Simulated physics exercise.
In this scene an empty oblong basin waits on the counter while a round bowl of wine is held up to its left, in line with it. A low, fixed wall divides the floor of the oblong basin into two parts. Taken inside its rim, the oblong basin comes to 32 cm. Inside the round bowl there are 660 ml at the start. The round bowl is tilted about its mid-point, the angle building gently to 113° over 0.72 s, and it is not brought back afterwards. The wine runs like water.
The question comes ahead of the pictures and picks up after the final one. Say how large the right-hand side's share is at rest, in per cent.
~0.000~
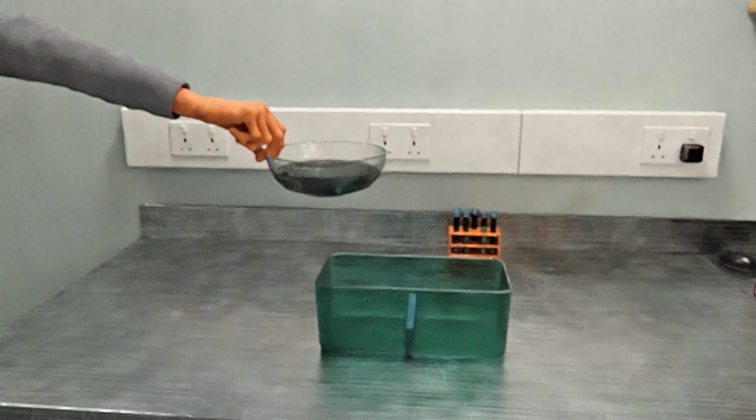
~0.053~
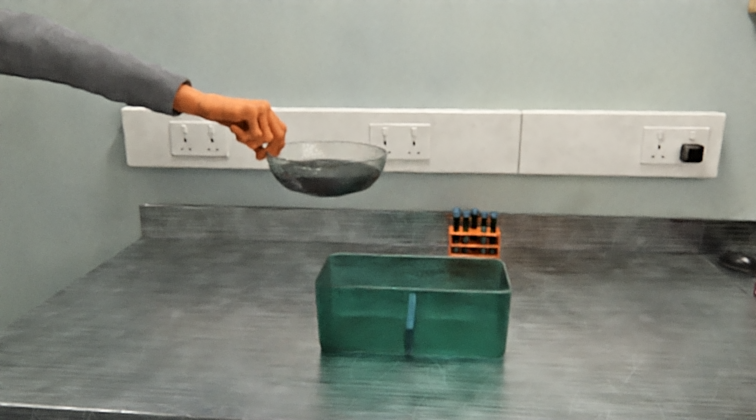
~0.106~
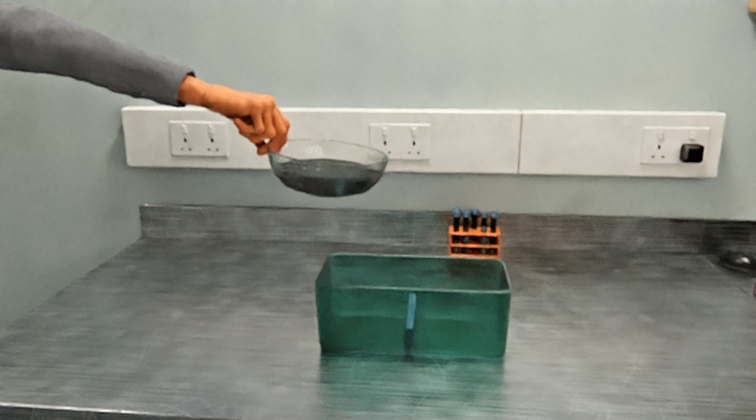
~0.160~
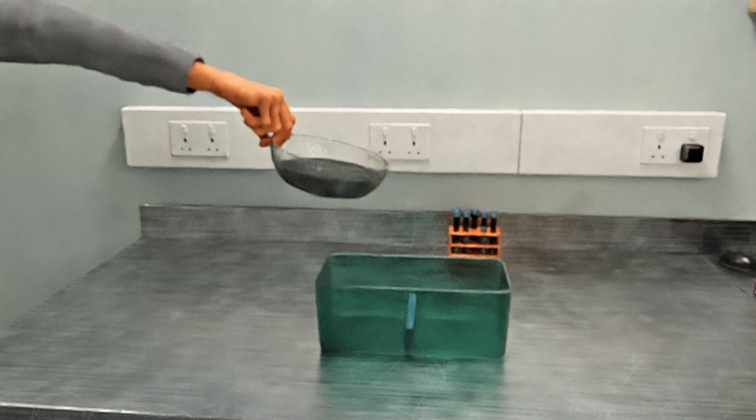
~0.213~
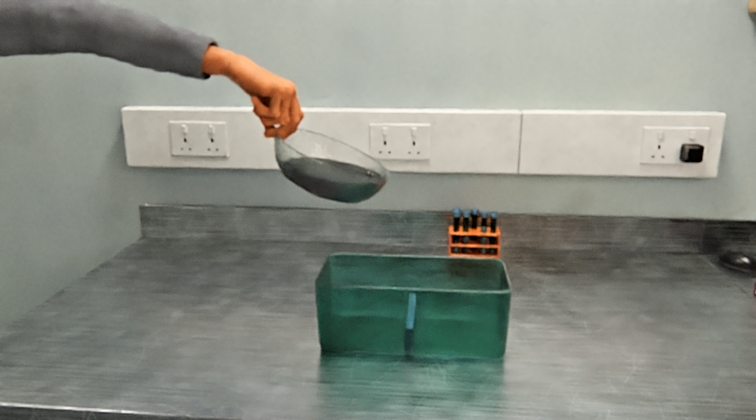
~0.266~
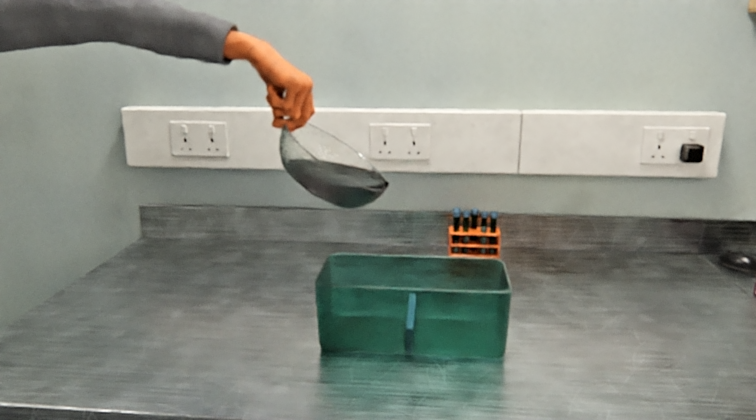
Its share is roughly 47 per cent.
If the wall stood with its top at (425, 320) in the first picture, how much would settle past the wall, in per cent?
With the wall placed like that, close to 25 per cent.
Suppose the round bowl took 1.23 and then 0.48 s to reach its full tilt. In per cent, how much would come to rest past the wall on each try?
The first try gives 55 percent and the second 30 percent.
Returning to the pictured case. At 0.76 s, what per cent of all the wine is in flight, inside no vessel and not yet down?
Roughly 10 per cent.
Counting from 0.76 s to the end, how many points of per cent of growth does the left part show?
It comes to near 5 per cent.
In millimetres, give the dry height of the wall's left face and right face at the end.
Left about 30 mm, while the right is about 30 mm.
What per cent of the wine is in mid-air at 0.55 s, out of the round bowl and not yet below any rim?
34 %.
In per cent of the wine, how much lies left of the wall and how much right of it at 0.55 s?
Lab note: Left near 20 %, right near 42.
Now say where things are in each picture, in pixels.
The first frame shows tilt 0°; pouring edge (386, 153); surface from (276, 167) to (380, 169); the oblong basin's rim runs from (322, 269) to (507, 276); the wall's top is at (411, 311).
The second frame shows tilt 2°; pouring edge (386, 155); surface from (277, 167) to (380, 170).
The third frame shows tilt 6°; pouring edge (387, 159); surface from (278, 165) to (381, 172).
The fourth frame shows tilt 13°; pouring edge (388, 167); surface from (279, 162) to (382, 176).
The fifth frame shows tilt 23°; pouring edge (388, 177); surface from (283, 160) to (385, 179).
The sixth frame shows tilt 34°; pouring edge (386, 189); surface from (290, 160) to (381, 180); 2 per cent is over the edge.
After 0.55 s the tilt is 98° and 3 per cent is still to pour, 20 is left of the wall and 42 right of it.
After 0.76 s the tilt is 113° and 0 per cent is still to pour, 45 is left of the wall and 45 right of it.
After 0.98 s the tilt is 113° and 0 per cent is still to pour, 50 is left of the wall and 47 right of it.
After 1.22 s the tilt is 113° and 0 per cent is still to pour, 50 is left of the wall and 47 right of it.
In the end 50 per cent lies left of the wall, 47 right of it and 3 outside.
